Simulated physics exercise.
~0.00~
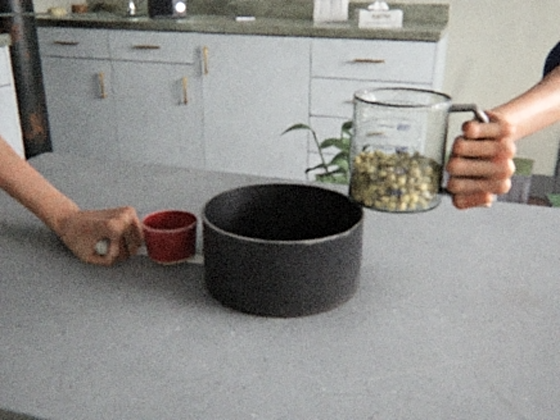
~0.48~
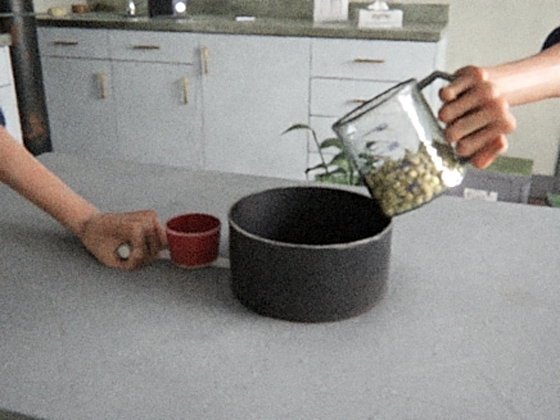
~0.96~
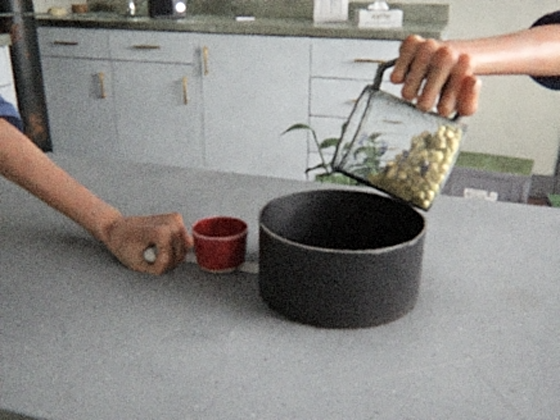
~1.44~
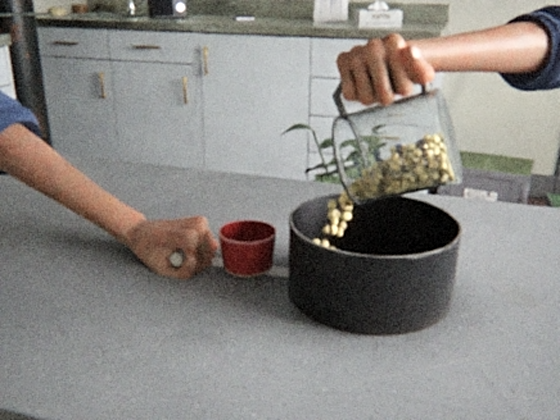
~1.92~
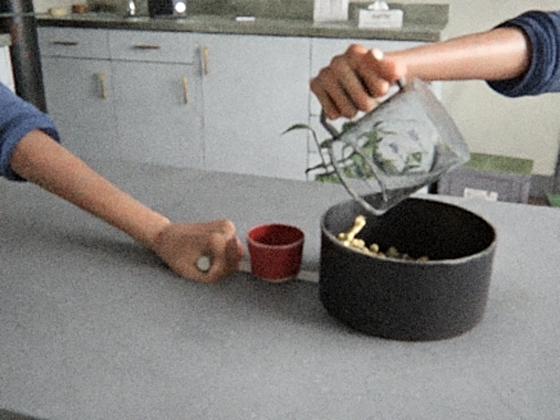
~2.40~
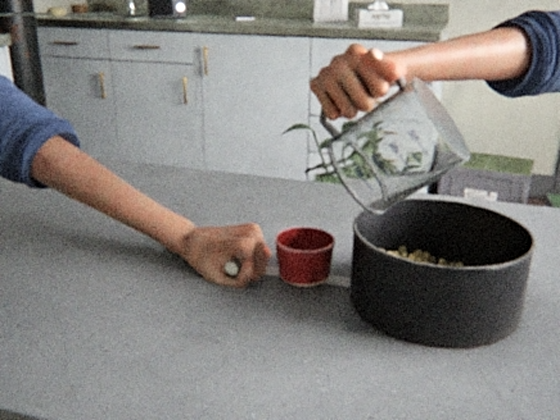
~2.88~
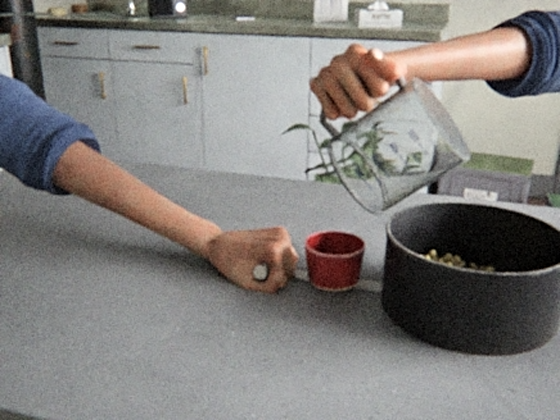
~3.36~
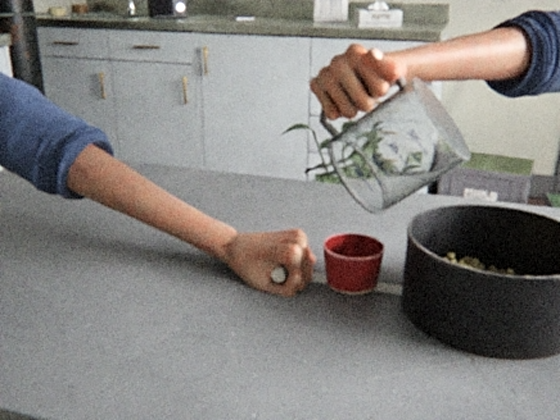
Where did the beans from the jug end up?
They all ended up in the black pot, with none in the red dish and none spilled on the counter.
On a gray kitchen counter, a hand on the left slid a red dish and a black pot to the right while another hand tipped a clear jug, pouring all its beans into the pot, then held the emptied jug tilted as the dish stayed empty.
